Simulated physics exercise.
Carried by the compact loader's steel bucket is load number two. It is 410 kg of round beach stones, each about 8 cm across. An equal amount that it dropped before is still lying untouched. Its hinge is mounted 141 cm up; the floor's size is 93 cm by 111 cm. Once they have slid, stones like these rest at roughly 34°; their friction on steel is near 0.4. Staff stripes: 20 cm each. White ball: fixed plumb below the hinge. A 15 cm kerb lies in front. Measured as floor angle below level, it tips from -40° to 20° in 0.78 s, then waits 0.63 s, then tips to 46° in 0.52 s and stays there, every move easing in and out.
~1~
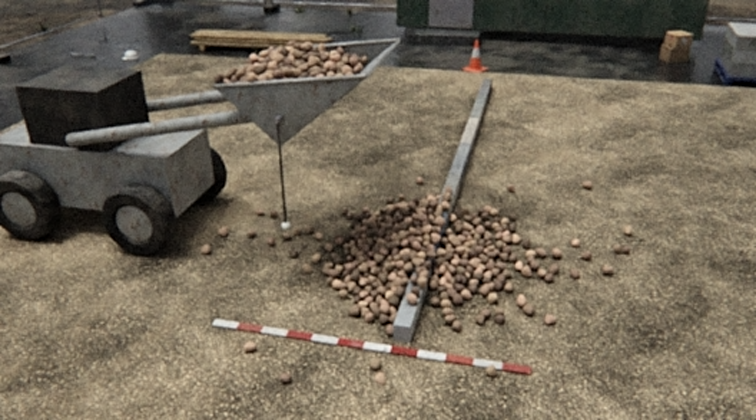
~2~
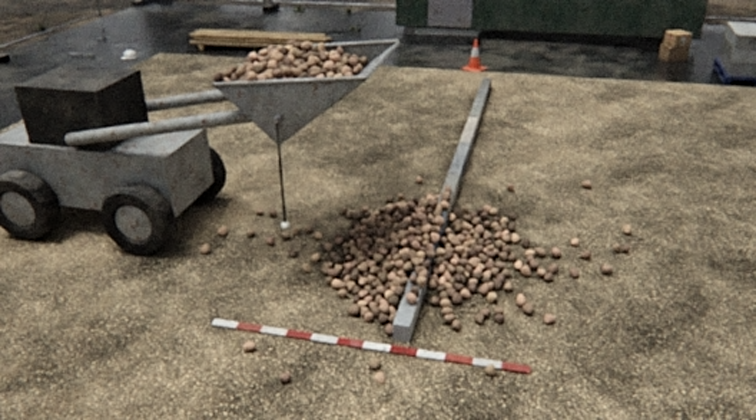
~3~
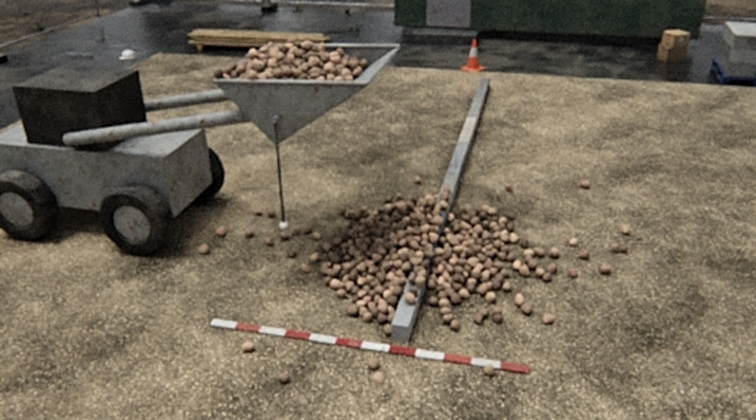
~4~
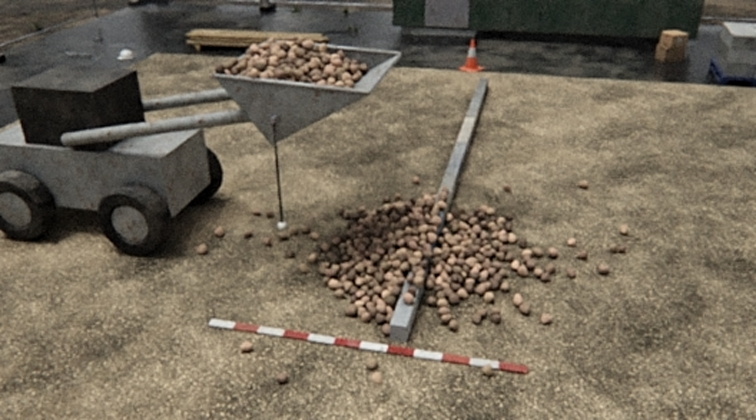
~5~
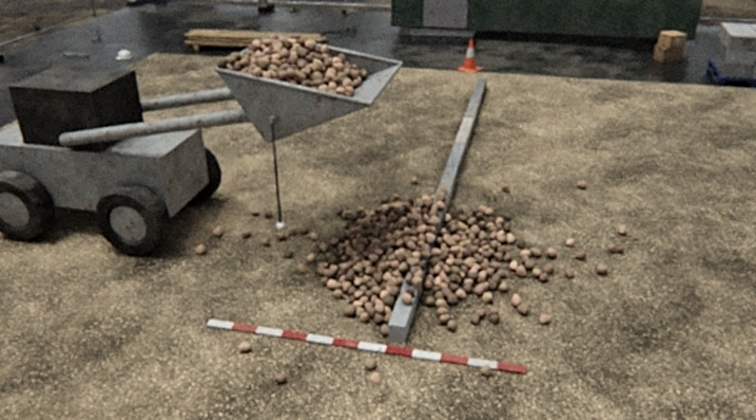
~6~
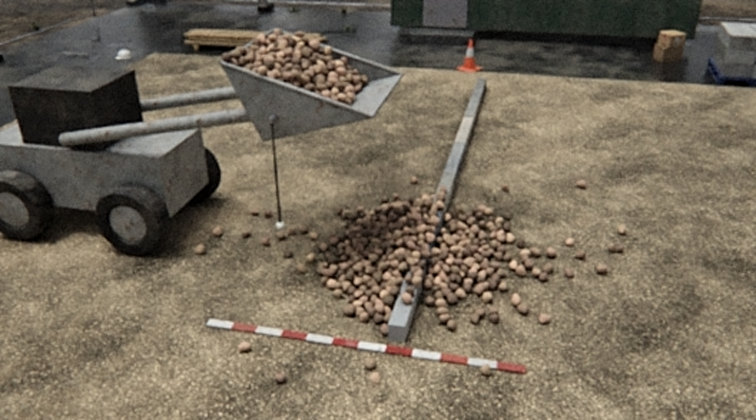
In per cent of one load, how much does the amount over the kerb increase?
About 53 per cent.
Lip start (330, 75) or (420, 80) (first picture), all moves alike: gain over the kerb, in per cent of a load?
Near 25 in a hundred first, near 90 in a hundred second.
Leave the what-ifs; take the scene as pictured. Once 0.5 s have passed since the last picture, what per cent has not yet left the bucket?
Roughly 95 per cent of its load.
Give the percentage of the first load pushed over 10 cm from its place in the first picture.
Around 25 in a hundred.
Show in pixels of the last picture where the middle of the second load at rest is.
Their centre ends up near (437, 244).
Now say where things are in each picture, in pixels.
In the first frame, the bucket is at -40°, its lip at (366, 77); the top of the load is at (302, 53). The earlier load is highest near (426, 225), 25 cm above ground level, 75 % on this side of the kerb, 26 % over the kerb.
In the second frame, lip at (367, 78), floor tilted -39°, highest stones at (300, 50).
In the third frame, lip at (368, 84), floor tilted -35°, highest stones at (294, 48).
In the fourth frame, lip at (370, 93), floor tilted -30°, highest stones at (280, 48).
In the fifth frame, the bucket is at -24°, its lip at (371, 104); the top of the load is at (271, 44).
In the sixth frame, lip at (373, 117), floor tilted -17°, highest stones at (273, 39).
Then, 0.2 s after the last picture the floor is at 10°; in per cent of one load, 100 in the bucket, 75 on this side of the kerb, 26 over the kerb; the foremost stones are at (595, 242).
Then, 0.5 s after the last picture the floor is at 20°; in per cent of one load, 97 in the bucket, 78 on this side of the kerb, 26 over the kerb; the foremost stones are at (595, 242).
Then, 2.1 s after the last picture the floor is at 46°; in per cent of one load, 0 in the bucket, 122 on this side of the kerb, 79 over the kerb; the foremost stones are at (614, 287).
Then, 4.7 s after the last picture the floor is at 46°; in per cent of one load, 0 in the bucket, 121 on this side of the kerb, 79 over the kerb; the foremost stones are at (623, 291). Net gain over the kerb, 53.
